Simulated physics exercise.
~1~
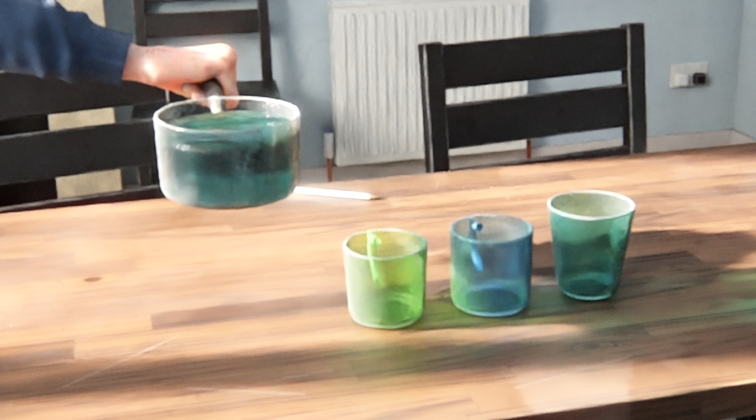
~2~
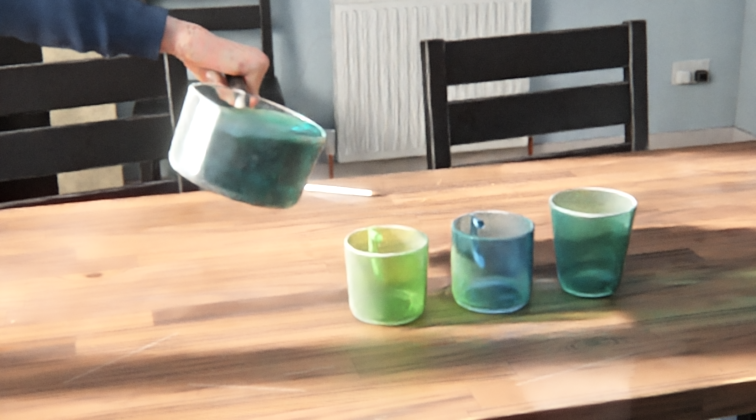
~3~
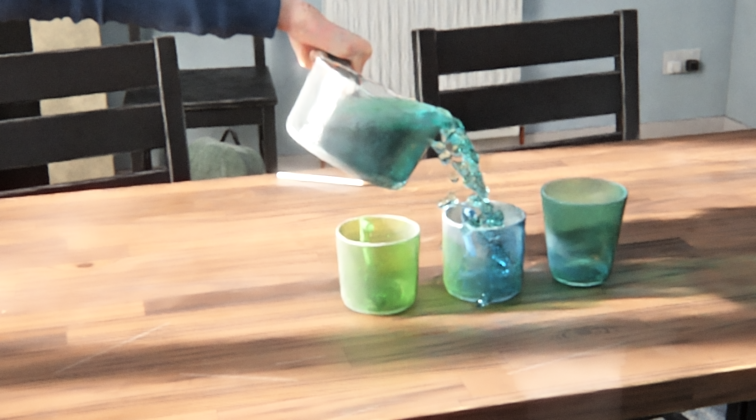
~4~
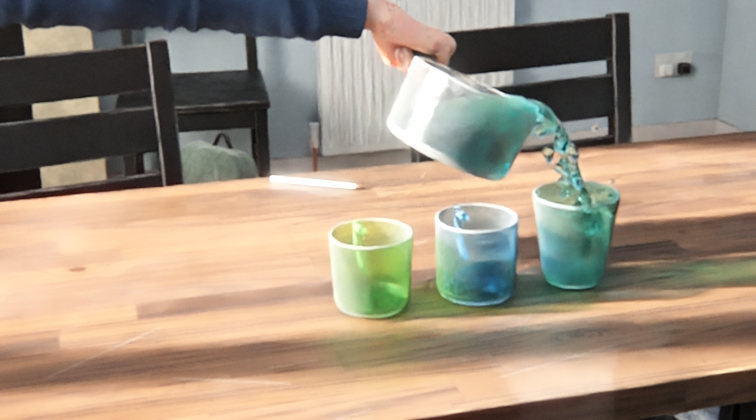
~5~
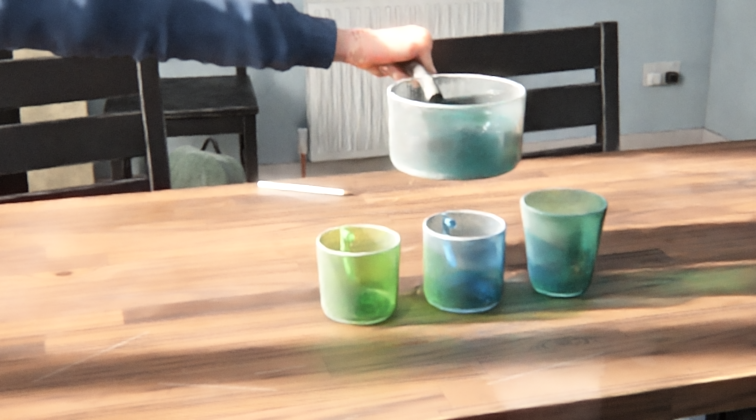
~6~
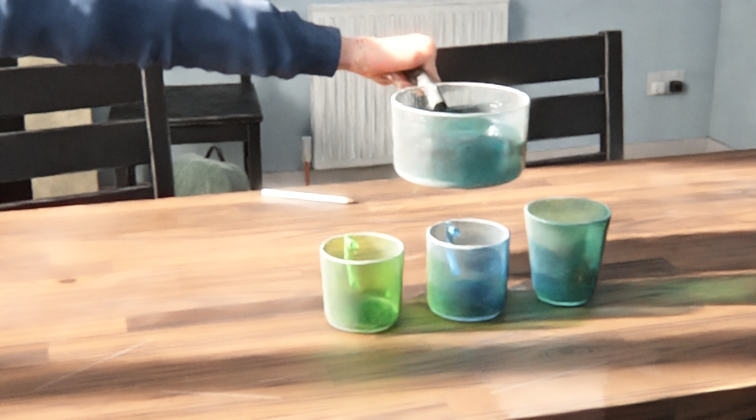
A hand tilting a saucepan of teal liquid over a table, pouring along coloured cups toward the right, then levelling it above them.
